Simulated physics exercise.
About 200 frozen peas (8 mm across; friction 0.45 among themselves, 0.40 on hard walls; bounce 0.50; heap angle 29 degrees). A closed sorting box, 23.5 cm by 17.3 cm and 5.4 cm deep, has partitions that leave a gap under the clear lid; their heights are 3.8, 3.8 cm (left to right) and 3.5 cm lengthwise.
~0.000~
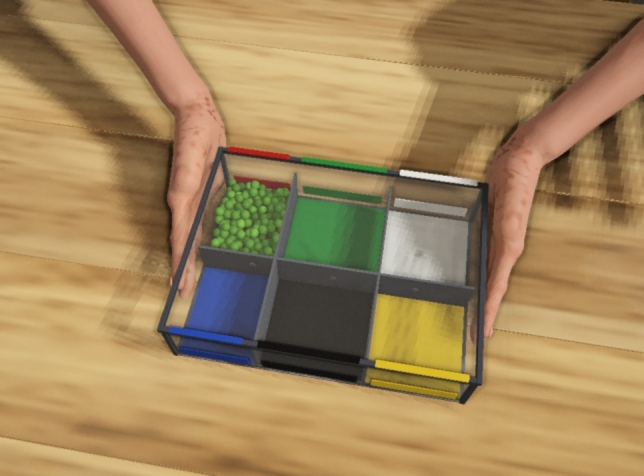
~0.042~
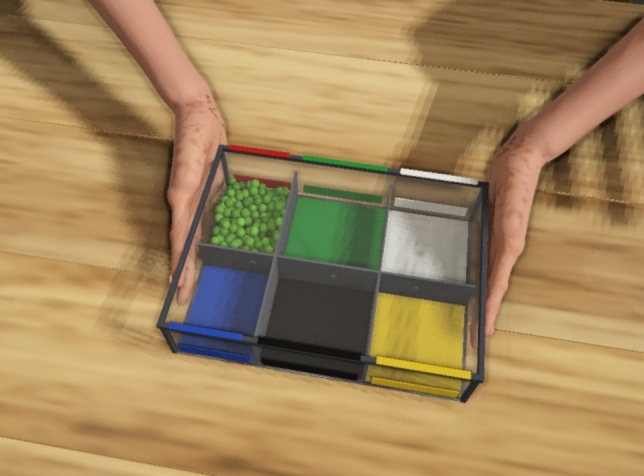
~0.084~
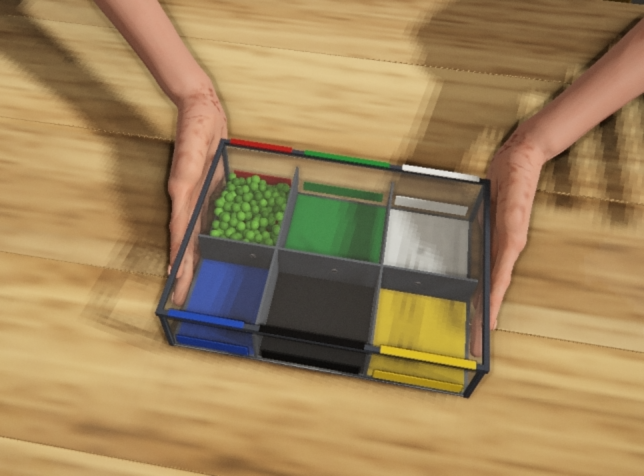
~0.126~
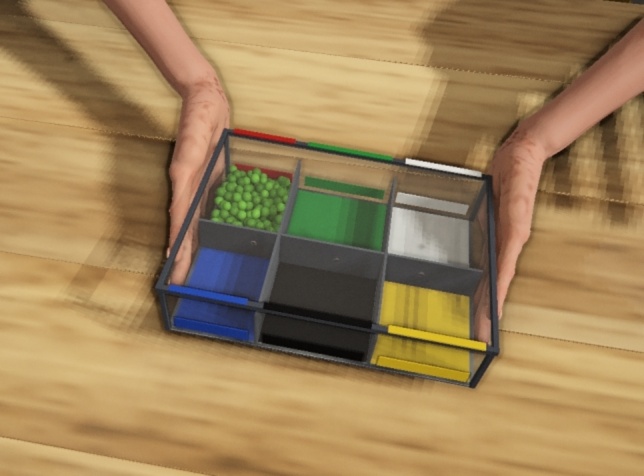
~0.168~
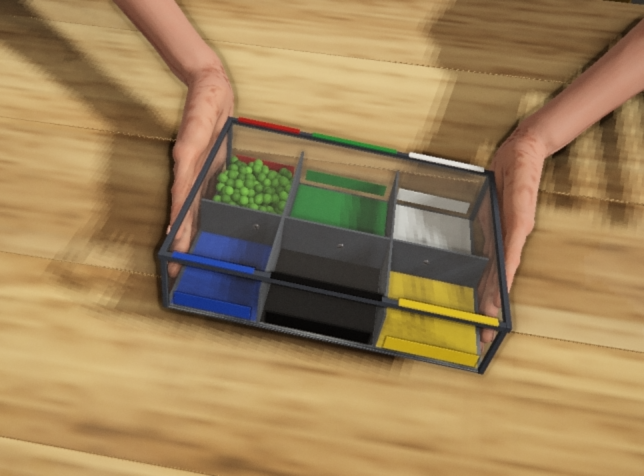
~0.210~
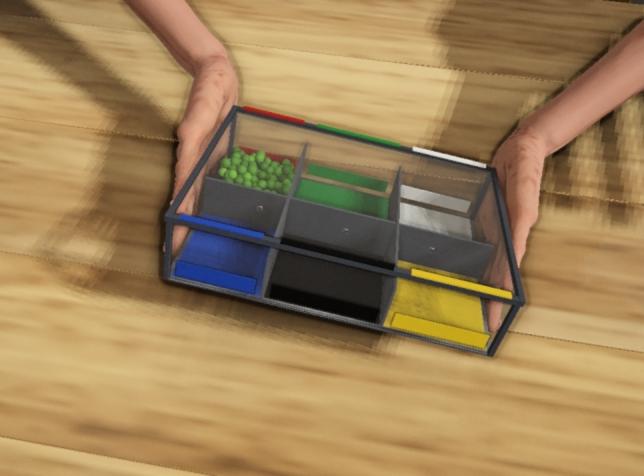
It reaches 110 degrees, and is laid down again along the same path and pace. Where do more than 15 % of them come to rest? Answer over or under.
Red over, blue under, green under, yellow under, white under, black under.
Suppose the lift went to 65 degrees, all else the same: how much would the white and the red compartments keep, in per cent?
In that case white 0; red 100.
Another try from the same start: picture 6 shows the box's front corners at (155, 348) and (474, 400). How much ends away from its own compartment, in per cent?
It would be near 55 per cent.
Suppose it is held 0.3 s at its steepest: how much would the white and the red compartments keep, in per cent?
White 5, red 90.
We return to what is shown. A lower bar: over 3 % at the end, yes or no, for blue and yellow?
Blue no, yellow no.
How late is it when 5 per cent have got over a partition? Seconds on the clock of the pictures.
Near 0.80 s.
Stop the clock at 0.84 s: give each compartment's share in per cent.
Red 95; blue 0; green 5; yellow 0; white 0; black 0.
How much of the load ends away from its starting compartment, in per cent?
Roughly 10 per cent.
Then, at 0.84 s, tilt 109 degrees; red 95 %, green 5 %.
After 1.27 s, tilt 46 degrees; red 90 %, green 5 %, white 5 %.
After 1.77 s, tilt 0 degrees; red 90 %, green 5 %, white 5 %.
By 2.2 s all is still; red 90 %, blue 0 %, green 5 %, yellow 0 %, white 5 %, black 0 %.
